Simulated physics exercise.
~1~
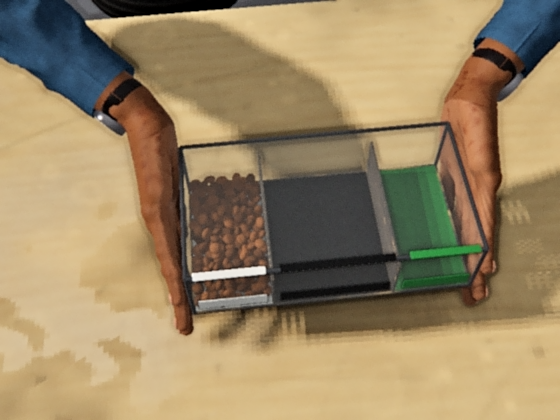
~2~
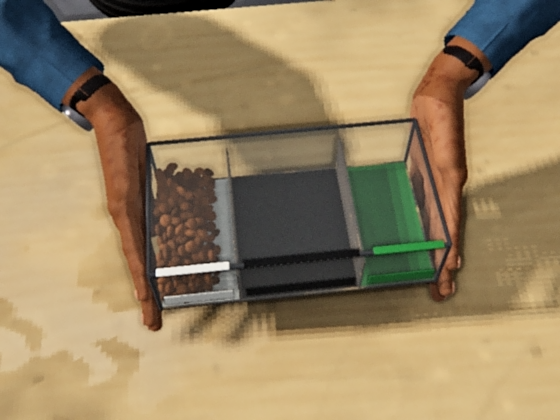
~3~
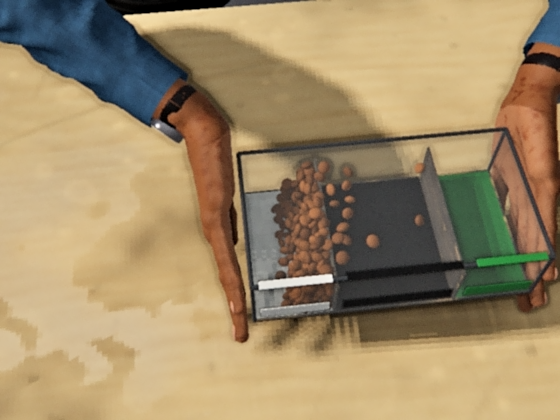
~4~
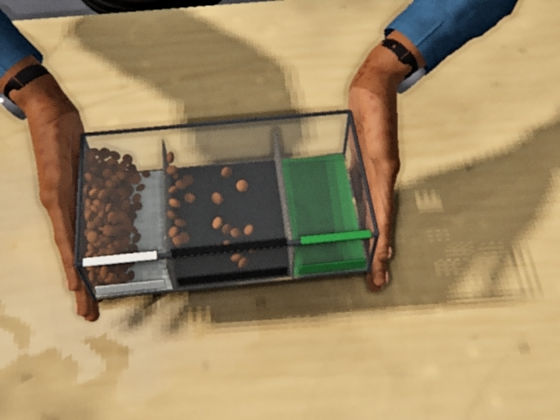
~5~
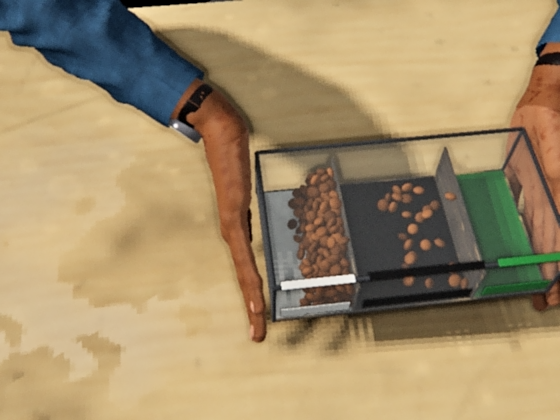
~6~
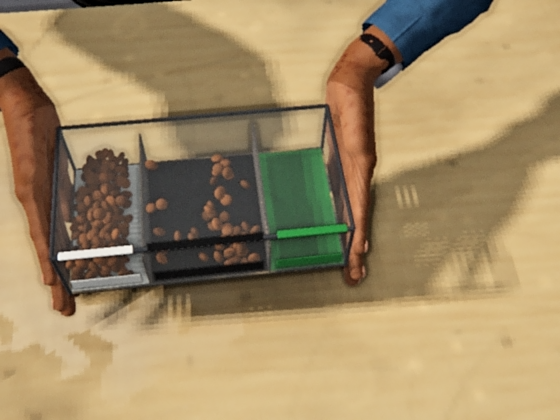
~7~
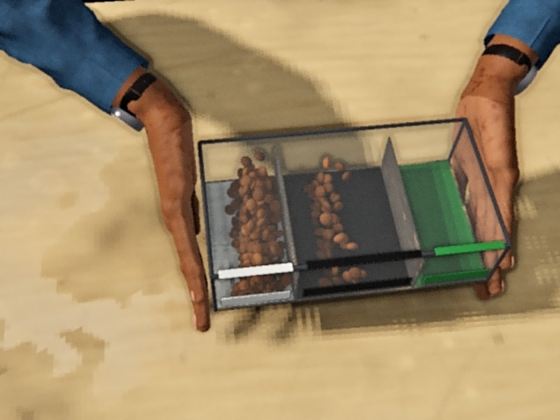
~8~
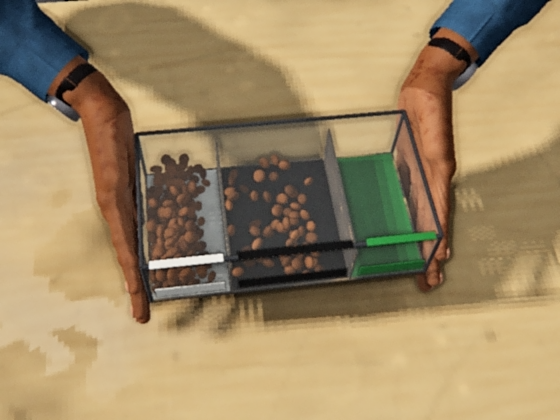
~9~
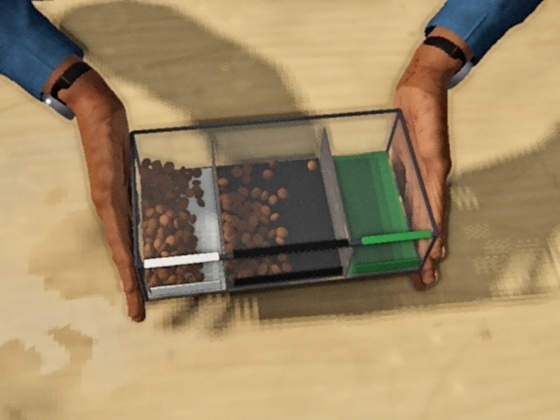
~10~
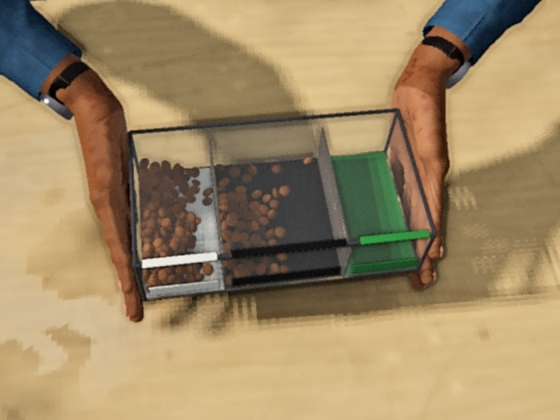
Brown pellets in a hand-shaken clear box spill from the white section into the black.
